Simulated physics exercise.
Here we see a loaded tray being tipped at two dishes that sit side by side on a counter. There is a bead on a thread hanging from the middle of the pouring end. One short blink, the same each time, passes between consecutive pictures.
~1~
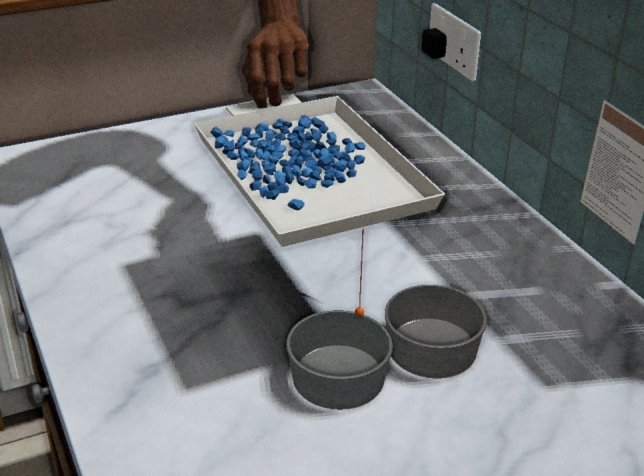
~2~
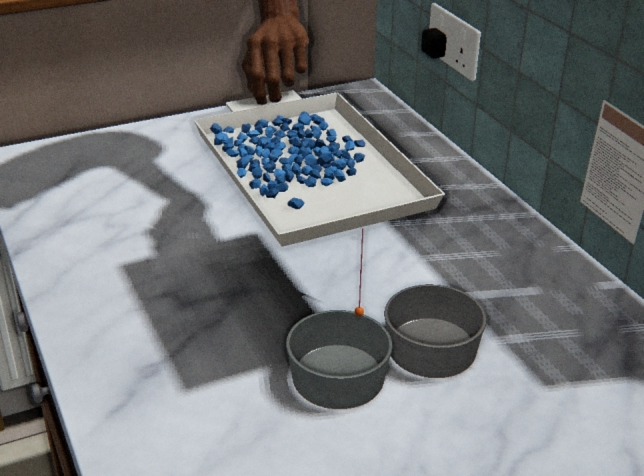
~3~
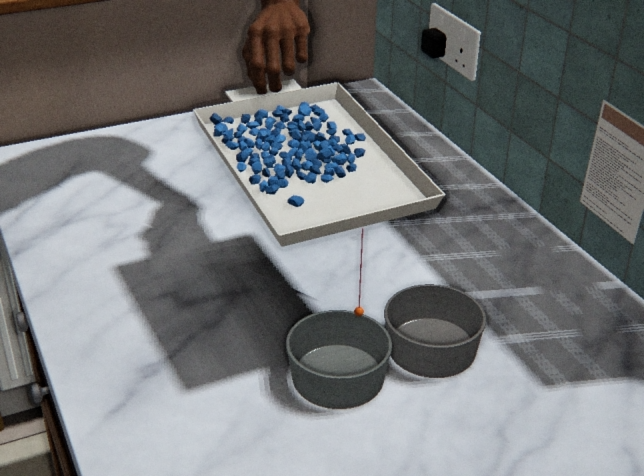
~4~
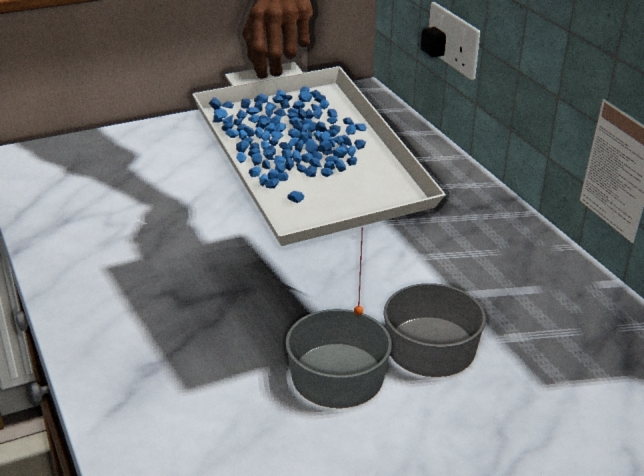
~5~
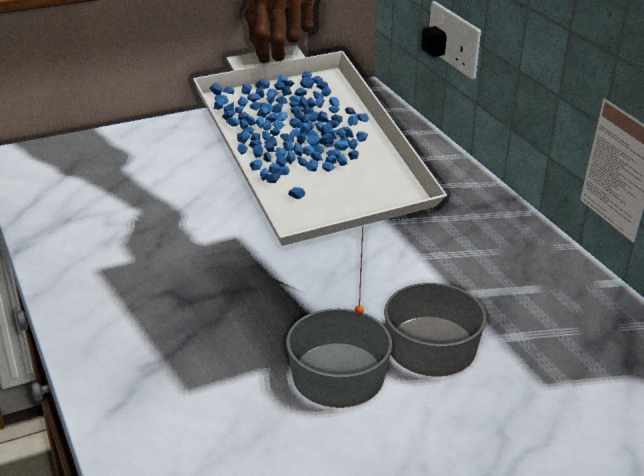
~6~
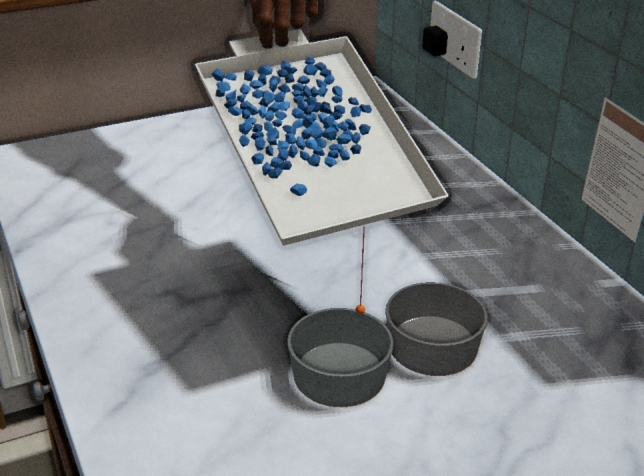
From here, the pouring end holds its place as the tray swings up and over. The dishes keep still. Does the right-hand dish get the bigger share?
No, the left-hand dish does.
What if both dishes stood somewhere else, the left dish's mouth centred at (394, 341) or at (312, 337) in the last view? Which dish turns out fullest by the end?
At the first spot the left-side one comes out ahead, at the second spot the left-side one.
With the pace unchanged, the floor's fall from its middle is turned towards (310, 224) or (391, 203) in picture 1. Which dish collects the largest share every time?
Results - the dish on the left side first, the dish on the right side second.
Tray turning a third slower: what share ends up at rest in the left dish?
I'd expect close to 40 per cent.
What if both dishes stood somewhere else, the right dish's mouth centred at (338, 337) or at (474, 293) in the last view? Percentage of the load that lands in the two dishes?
Close to 30 in a hundred, then close to 20 in a hundred.
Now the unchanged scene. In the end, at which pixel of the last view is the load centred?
Near pixel (362, 387).
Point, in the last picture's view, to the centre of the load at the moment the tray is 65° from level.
Around (353, 220).
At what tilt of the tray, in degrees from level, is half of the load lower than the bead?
It is at around 90 degrees.
Soon, tray tipped steeply; most on the tray; about a quarter in the air.
A while on, tray tipped past a quarter turn; about a quarter on the tray; about a quarter in the left dish; a small part in the right dish; about a third outside both; about a quarter in the air.
Towards the end, tray tipped past a quarter turn; about a third in the left dish; a small part in the right dish; about half outside both.
Finally, tray tipped past a quarter turn; about a third in the left dish; a small part in the right dish; about half outside both.
